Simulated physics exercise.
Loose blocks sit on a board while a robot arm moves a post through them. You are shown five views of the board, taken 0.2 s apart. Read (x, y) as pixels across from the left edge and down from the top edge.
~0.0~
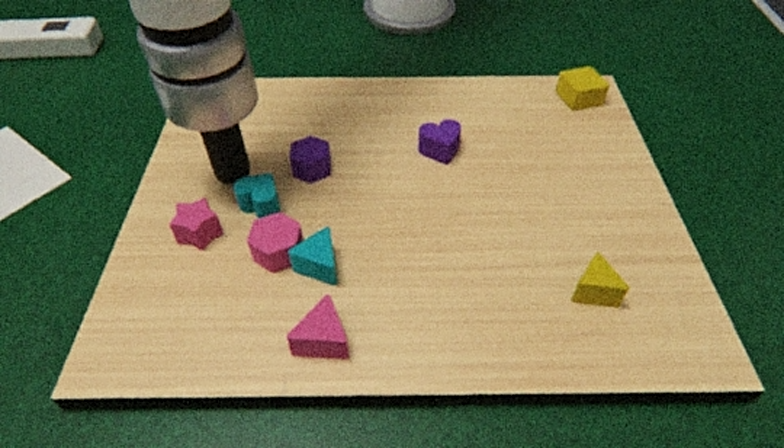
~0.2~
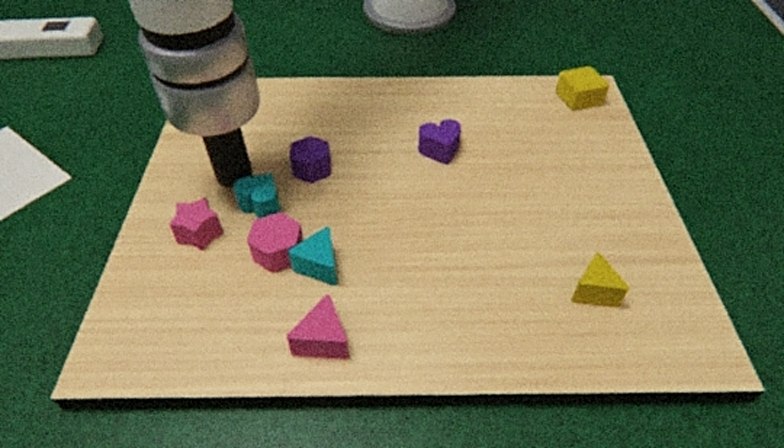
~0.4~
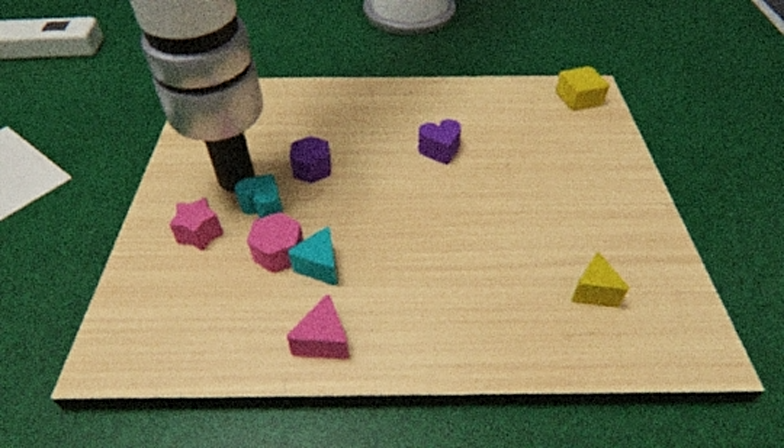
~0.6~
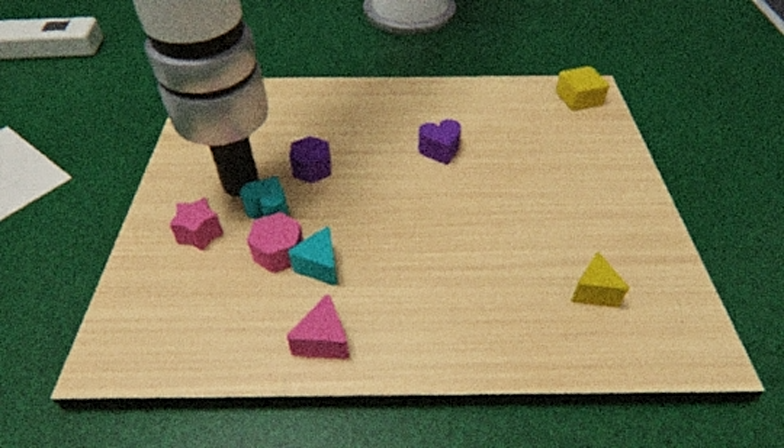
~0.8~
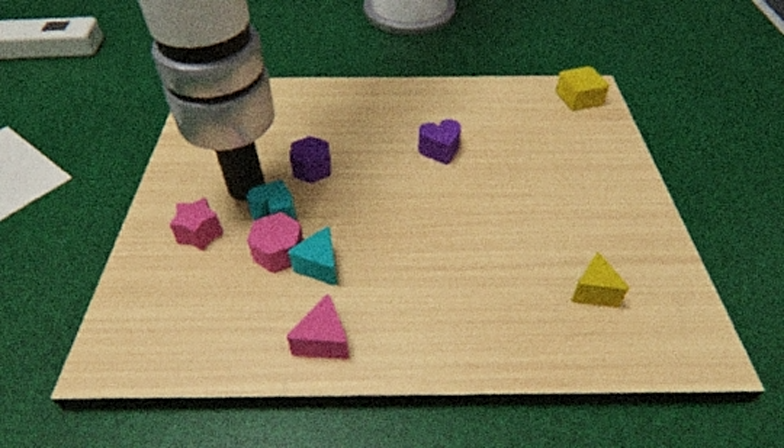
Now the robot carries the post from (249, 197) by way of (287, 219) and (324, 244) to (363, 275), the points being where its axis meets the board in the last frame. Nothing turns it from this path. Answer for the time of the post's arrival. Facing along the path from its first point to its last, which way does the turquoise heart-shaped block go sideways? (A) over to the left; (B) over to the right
Answer: A.
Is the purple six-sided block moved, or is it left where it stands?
The result: It stays put.
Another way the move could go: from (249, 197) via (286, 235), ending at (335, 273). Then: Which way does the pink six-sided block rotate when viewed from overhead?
Short answer: Clockwise.
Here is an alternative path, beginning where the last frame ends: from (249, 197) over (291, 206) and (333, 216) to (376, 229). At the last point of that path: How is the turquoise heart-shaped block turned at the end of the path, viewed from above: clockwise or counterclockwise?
My prediction: CW.
On the path given first. One third of the way, post (286, 212); turquoise heart-shaped block (316, 212), turned 25° anticlockwise; pink six-sided block (280, 242), turned 40° clockwise; turquoise triangle (320, 254), turned 25° anticlockwise.
Two thirds of the way, post (324, 238); turquoise heart-shaped block (361, 229), turned 60° anticlockwise; pink six-sided block (280, 247), turned 60° clockwise; turquoise triangle (329, 266), turned 25° clockwise.
At the end, post (363, 267); turquoise heart-shaped block (396, 238), turned 100° anticlockwise; pink six-sided block (280, 247), turned 60° clockwise; purple six-sided block still; turquoise triangle (340, 283), turned 85° clockwise; pink triangle (315, 332), turned 15° anticlockwise.
